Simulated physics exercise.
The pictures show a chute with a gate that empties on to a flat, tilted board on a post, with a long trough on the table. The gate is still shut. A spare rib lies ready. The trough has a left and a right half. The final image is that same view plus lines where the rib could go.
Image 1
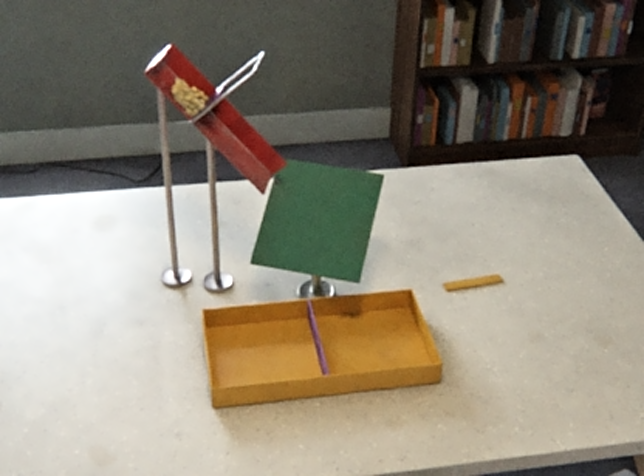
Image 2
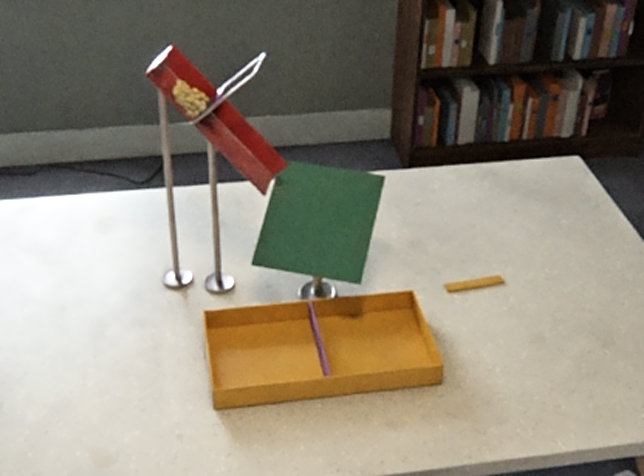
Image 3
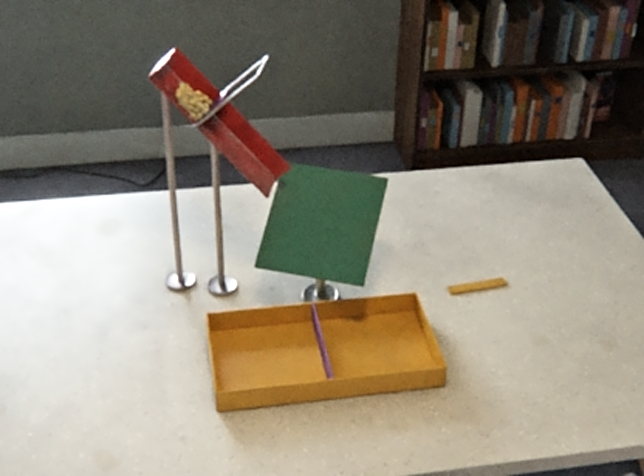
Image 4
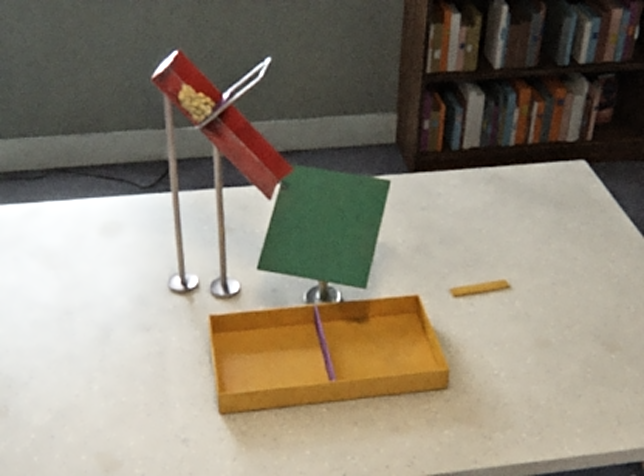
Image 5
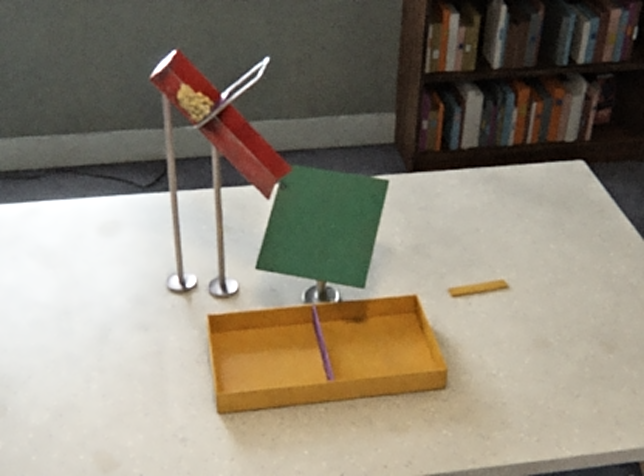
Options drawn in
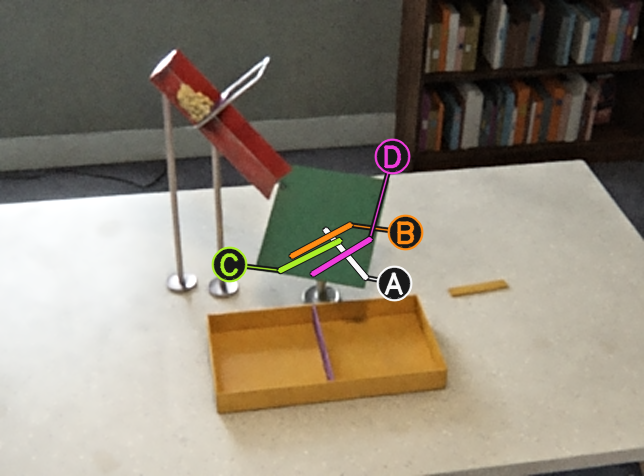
Soya beans resting behind a shut gate in a sloping red chute, above a tilted green board and divided trough, nothing moving.
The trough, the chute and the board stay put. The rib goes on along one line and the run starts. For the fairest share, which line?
Use line A.
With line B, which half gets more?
The left half.
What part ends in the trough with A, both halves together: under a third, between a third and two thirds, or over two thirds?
Line A gives over two thirds.
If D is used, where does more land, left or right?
The left half.
On the marked copy, line A from (325, 230) to (365, 277); line B from (350, 225) to (292, 255); line C from (339, 240) to (280, 270); line D from (369, 239) to (313, 273).
Choosing A, of what is caught, close to a third in the left half, close to two thirds in the right.
Choosing B, of what is caught, all but a few in the left half, a small share in the right.
Choosing C, of what is caught, the bulk in the left half, close to a quarter in the right.
Choosing D, of what is caught, all but a few in the left half, a small share in the right.
